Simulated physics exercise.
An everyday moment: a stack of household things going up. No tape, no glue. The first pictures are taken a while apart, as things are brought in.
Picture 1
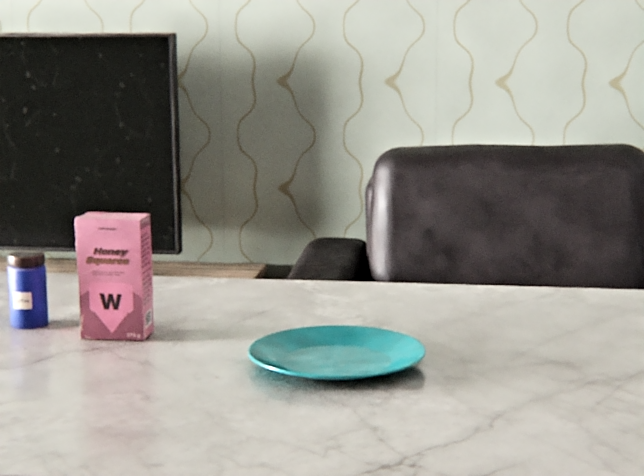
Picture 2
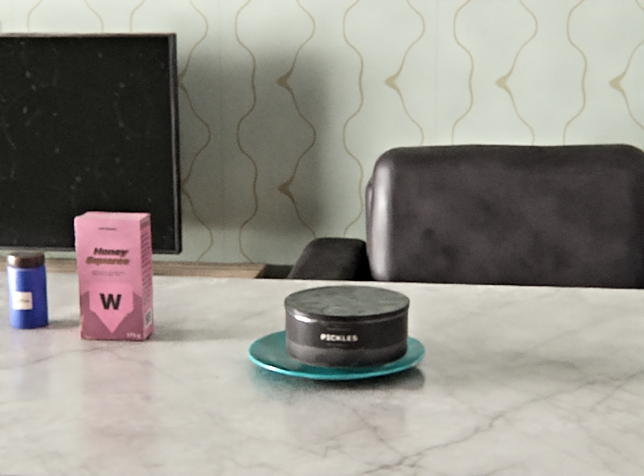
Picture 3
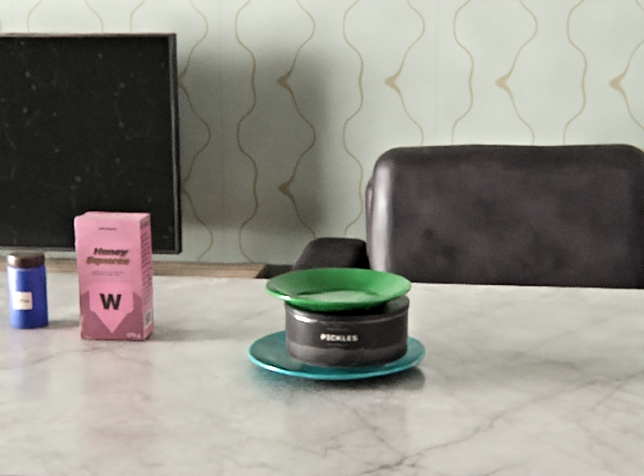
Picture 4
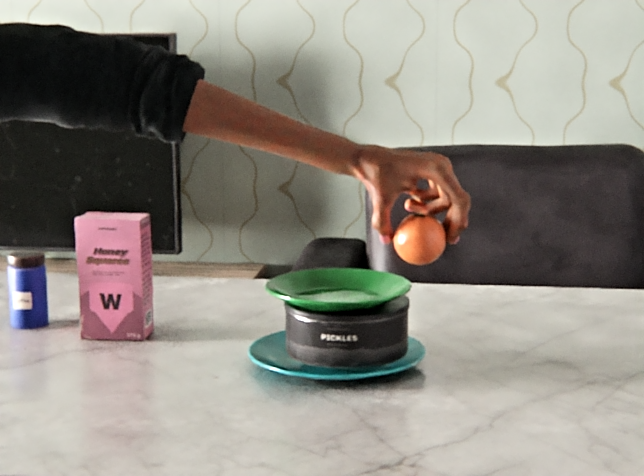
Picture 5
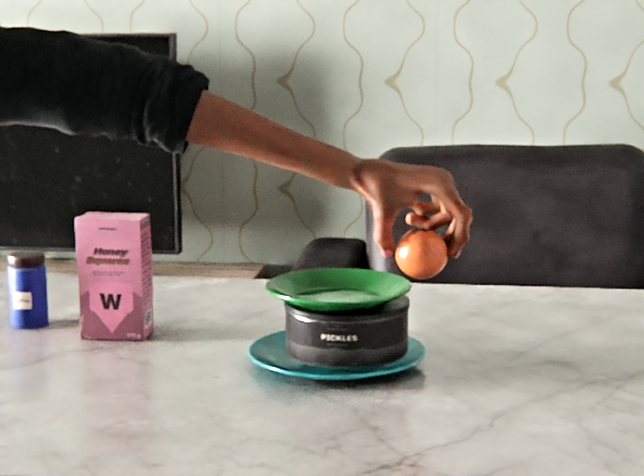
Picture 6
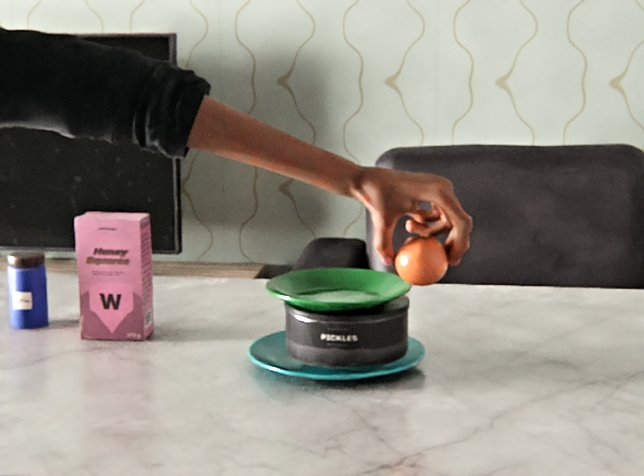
A black tub labelled pickles appeared on a teal plate, then a green plate on top of it, and a hand lowered an orange tomato to the green plate's right edge, still holding it.
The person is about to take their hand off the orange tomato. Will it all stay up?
As it turns out, it gives way.
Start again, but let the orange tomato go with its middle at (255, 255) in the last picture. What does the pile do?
Then it gives way.
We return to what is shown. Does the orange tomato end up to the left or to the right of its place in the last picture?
To the right.
Then, 0.30 s after the last picture, orange tomato now fallen.
Then, 0.60 s after the last picture, nothing new.
Then, 2.10 s after the last picture, things are still on the move.
At rest, fallen, orange tomato; the other 5 in place. Seen from the same camera at the end, orange tomato near (479, 350). The pile loses its balance.
